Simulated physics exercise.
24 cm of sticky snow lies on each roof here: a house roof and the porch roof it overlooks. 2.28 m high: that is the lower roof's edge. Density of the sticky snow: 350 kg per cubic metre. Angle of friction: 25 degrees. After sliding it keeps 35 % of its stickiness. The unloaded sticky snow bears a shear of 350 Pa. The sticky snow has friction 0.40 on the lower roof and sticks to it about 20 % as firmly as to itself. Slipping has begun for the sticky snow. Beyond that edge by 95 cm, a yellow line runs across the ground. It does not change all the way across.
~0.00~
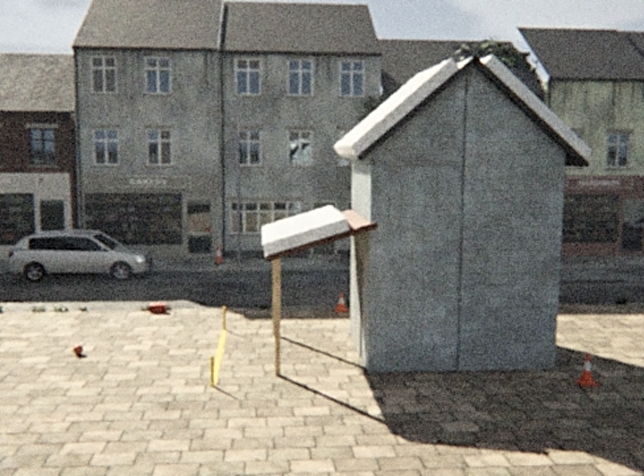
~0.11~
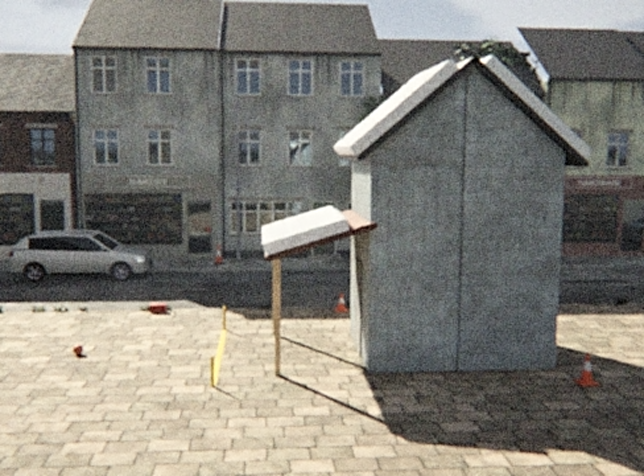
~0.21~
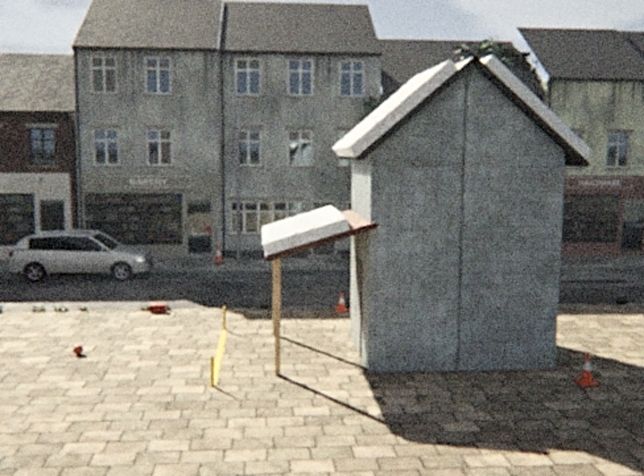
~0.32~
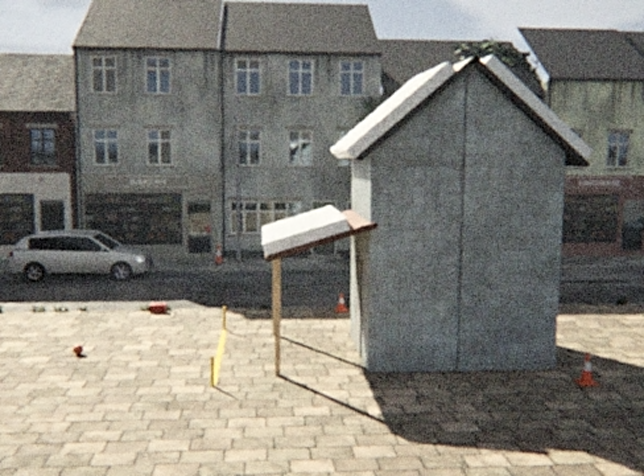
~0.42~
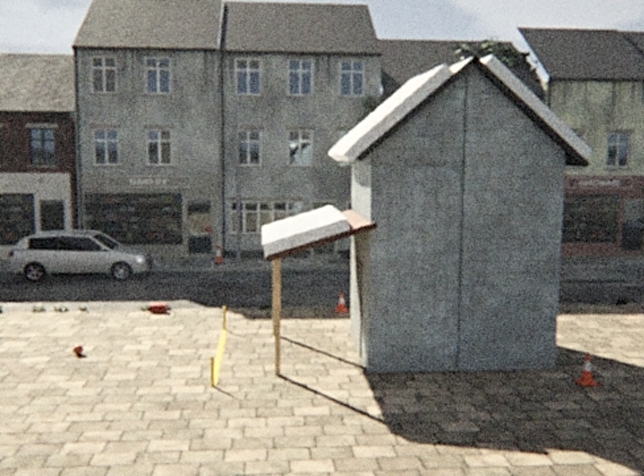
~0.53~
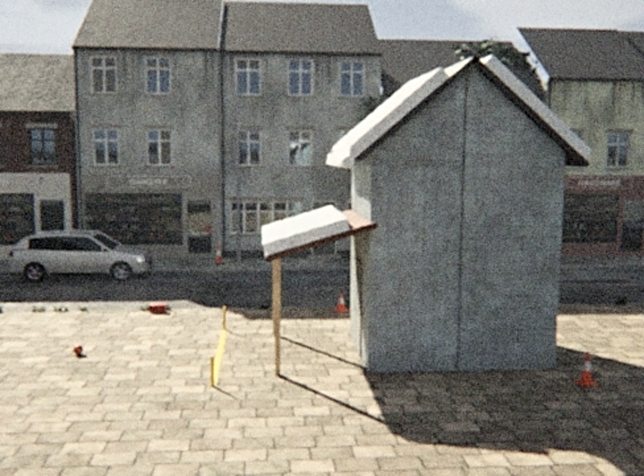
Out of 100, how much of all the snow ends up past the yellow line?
About 51 %.
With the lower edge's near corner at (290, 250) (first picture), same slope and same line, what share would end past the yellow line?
Estimate: Approx. 50 %.
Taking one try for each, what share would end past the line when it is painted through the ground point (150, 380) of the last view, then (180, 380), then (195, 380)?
One by one: 20 in a hundred, 35 in a hundred, 45 in a hundred.
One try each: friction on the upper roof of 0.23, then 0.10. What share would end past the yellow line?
Respectively near 60 % and near 60 %.
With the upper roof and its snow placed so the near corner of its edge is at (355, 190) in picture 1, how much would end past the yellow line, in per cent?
Share past the line: About 35 %.
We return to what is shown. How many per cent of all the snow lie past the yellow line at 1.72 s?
I'd put it at close to 0 in a hundred.
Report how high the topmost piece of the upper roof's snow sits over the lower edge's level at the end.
Height above lower edge: Approx. 0.7 m.
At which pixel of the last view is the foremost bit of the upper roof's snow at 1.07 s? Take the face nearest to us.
Near (302, 228), I'd say.
By 1.07 s, none is below the lower edge and 0 % is past the line.
By 1.72 s, 4 % is below the lower edge and 0 % is past the line.
By 2.36 s, 51 % is below the lower edge and 30 % is past the line.
By 3.00 s, 68 % is below the lower edge and 51 % is past the line.
By 3.90 s, at the end, 69 % is below the lower edge and 51 % is past the line.
